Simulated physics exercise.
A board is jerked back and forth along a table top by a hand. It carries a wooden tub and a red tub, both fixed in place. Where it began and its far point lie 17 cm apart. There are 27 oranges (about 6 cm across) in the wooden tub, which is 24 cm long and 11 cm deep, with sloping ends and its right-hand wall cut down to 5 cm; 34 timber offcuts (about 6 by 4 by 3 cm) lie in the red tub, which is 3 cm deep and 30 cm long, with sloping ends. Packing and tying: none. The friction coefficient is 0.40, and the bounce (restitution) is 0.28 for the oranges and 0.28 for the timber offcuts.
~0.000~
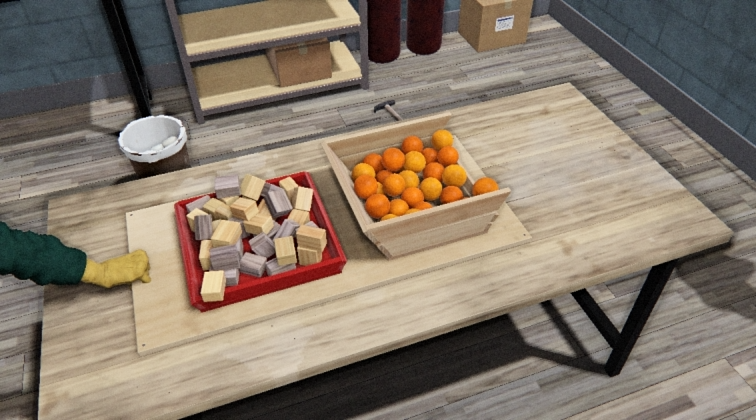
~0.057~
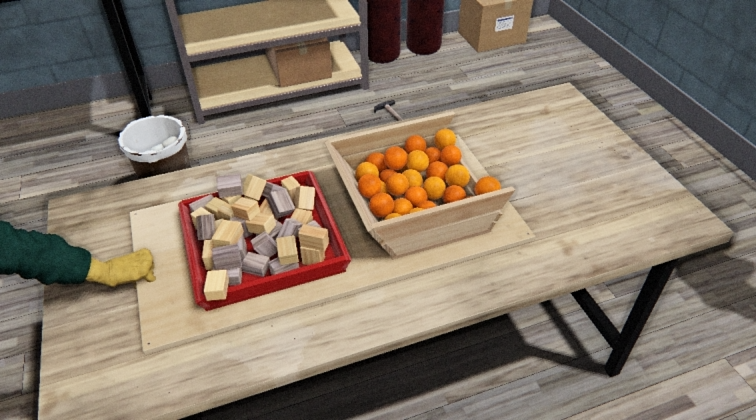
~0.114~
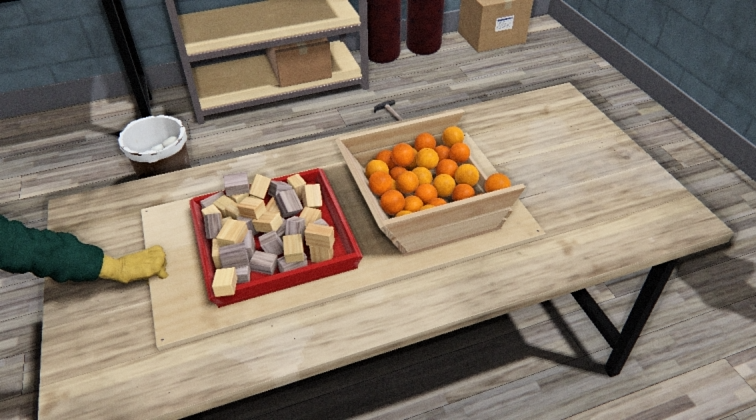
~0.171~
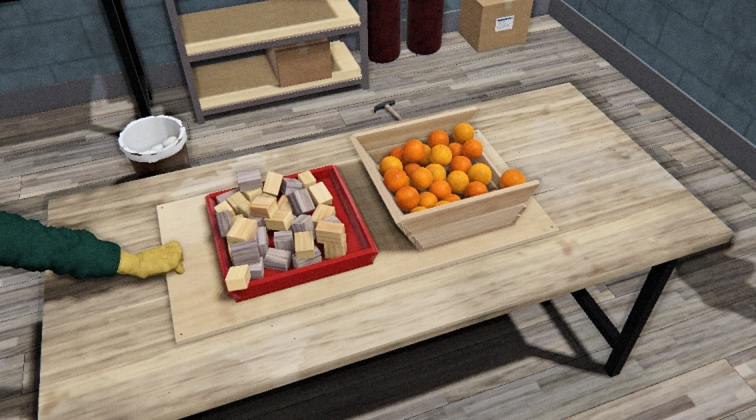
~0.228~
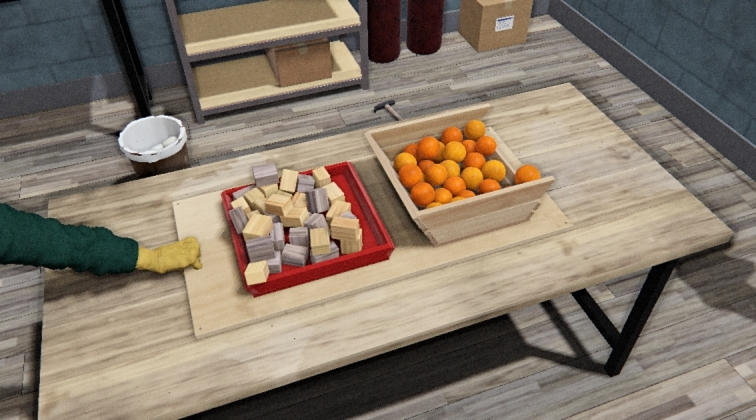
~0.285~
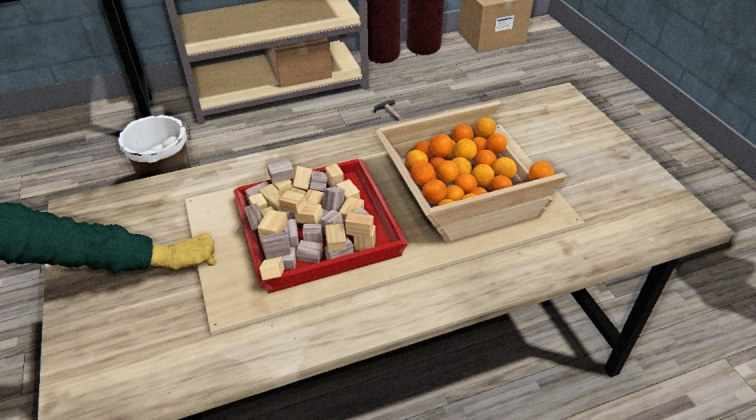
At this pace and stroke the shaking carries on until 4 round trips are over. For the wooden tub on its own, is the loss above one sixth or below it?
It spills not even a sixth of its load.
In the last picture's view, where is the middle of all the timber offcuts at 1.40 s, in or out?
They're centred near (266, 234).
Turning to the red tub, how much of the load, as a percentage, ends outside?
For the red tub, roughly 10 percent.
After 0.78 s, 1 of 27 out of the wooden tub and 2 of 34 out of the red tub.
After 1.40 s, 1 of 27 out of the wooden tub and 3 of 34 out of the red tub.
After 2.27 s, 1 of 27 out of the wooden tub and 3 of 34 out of the red tub.
When it is over (at 3.38 s), 1 of 27 out of the wooden tub and 3 of 34 out of the red tub. Asked share, 1 of 27, 4 per cent.
